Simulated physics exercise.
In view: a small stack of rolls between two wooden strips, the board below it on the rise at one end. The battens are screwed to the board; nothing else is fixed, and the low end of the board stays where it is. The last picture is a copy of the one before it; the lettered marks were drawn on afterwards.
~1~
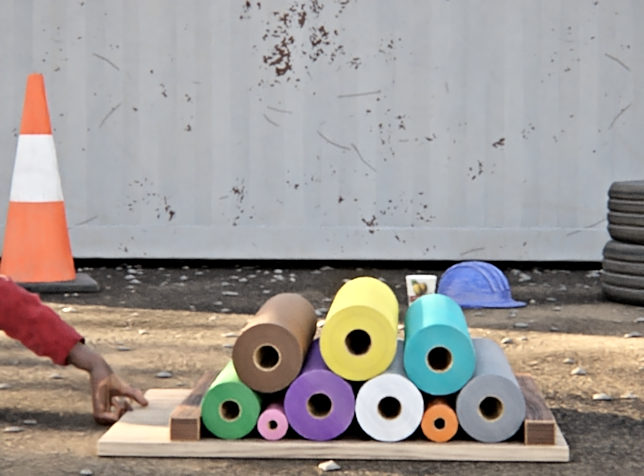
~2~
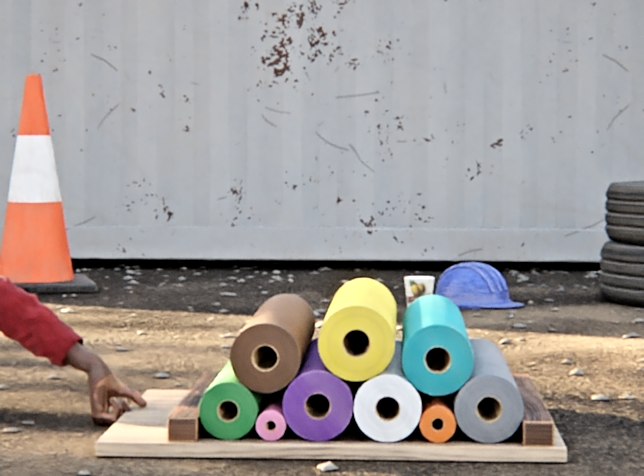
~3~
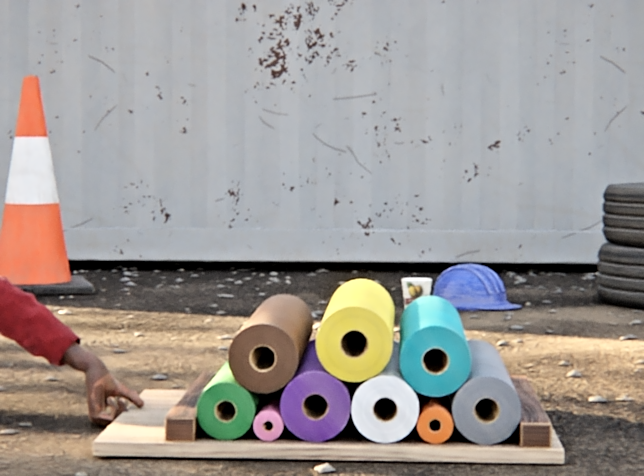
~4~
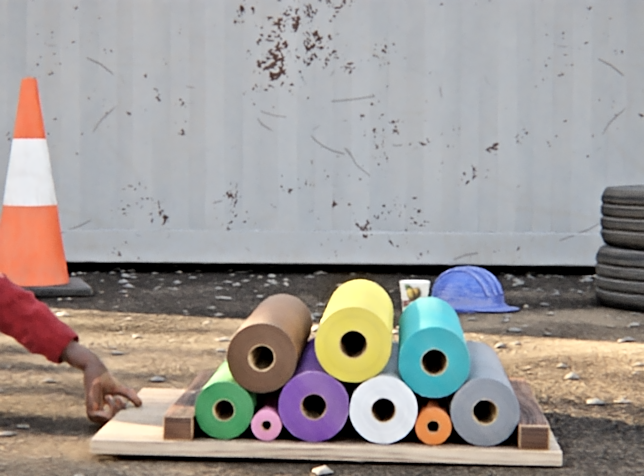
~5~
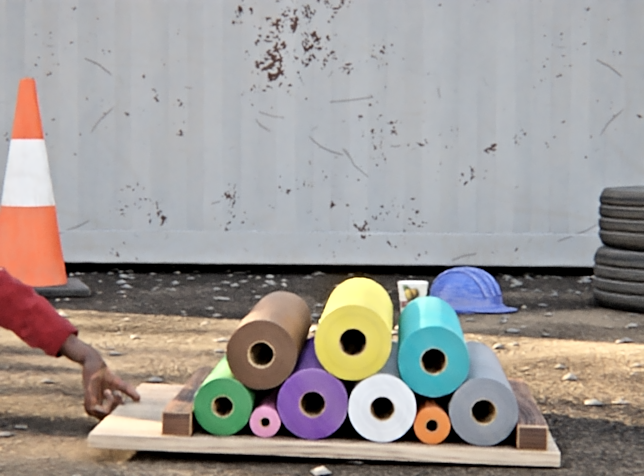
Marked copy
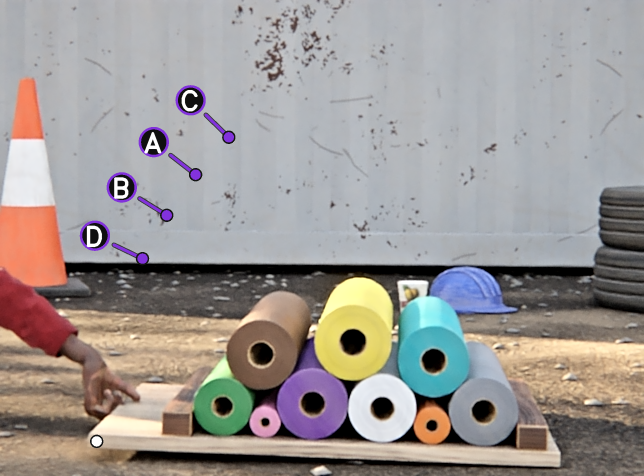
A hand in a red sleeve slowly raised the left end of a wooden board very slightly, while the stacked colourful rolls tilted with it and stayed together between two wooden strips.
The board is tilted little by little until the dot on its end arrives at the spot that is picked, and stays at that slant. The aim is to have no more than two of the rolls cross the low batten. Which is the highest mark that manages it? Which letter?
No higher than C.
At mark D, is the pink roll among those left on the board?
The pink roll: Yes.
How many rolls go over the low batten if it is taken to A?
With A, none.
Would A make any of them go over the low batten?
No.
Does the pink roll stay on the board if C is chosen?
Yes.
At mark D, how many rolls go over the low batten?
With D, none.
On the marked copy, A at (195, 175); B at (167, 215); C at (229, 137); D at (142, 259); the white dot at (97, 441).
Following C. Soon after the start, board at 22°.
Later, board at 43°.
In the end, board at 44°, none over the low batten.
As for the rest, A none over the low batten; B none over the low batten; D none over the low batten.
